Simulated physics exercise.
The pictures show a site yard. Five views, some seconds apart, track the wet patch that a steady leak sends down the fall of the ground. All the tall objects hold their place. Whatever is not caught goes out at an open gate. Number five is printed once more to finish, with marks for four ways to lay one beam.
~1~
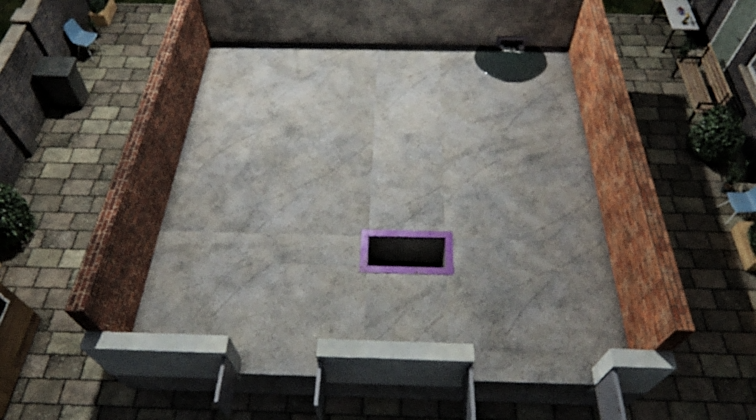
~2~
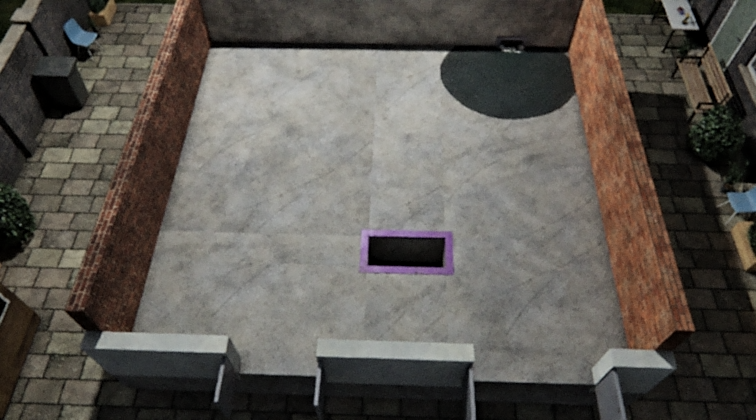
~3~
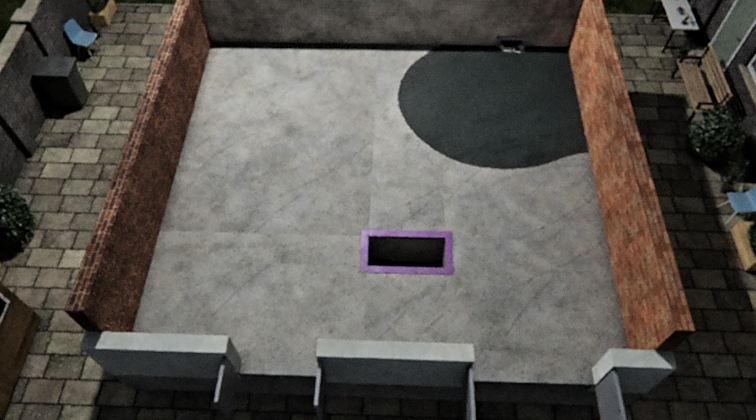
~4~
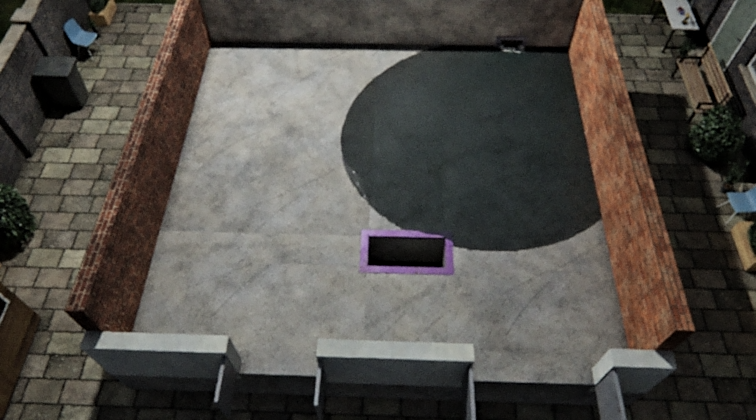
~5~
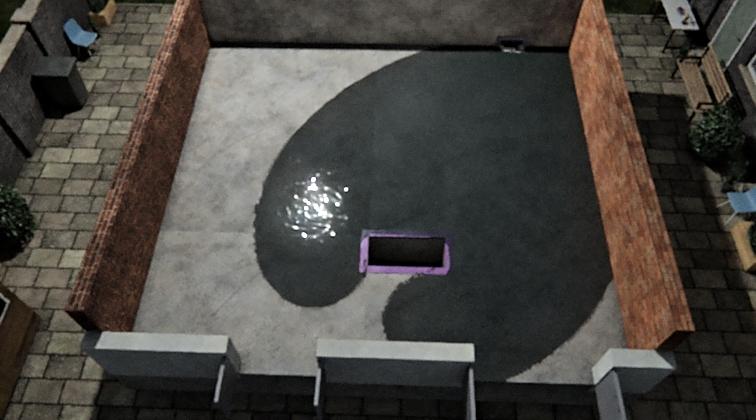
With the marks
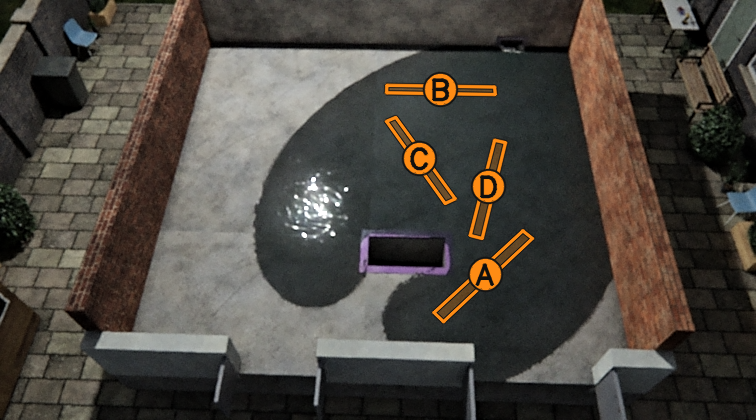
A walled concrete yard lay dry until a dark wet patch appeared by an opening at the top right, then spread down and leftward across much of the ground, curling around the purple-edged drain.
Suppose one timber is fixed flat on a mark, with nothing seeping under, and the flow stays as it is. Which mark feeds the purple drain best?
Use place A.
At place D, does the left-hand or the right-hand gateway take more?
The left gate.
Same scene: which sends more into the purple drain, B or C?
B it is.
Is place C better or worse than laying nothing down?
It is worse.
On the marked copy, A from (438, 317) to (527, 234); B from (386, 89) to (494, 90); C from (391, 119) to (450, 201); D from (476, 236) to (500, 141).
For place A, about 39 % of the stream goes into the purple drain, about 59 % out by the gates.
For place B, about 23 % of the stream goes into the purple drain, about 75 % out by the gates.
For place C, about 12 % of the stream goes into the purple drain, about 84 % out by the gates.
For place D, about 22 % of the stream goes into the purple drain, about 76 % out by the gates.
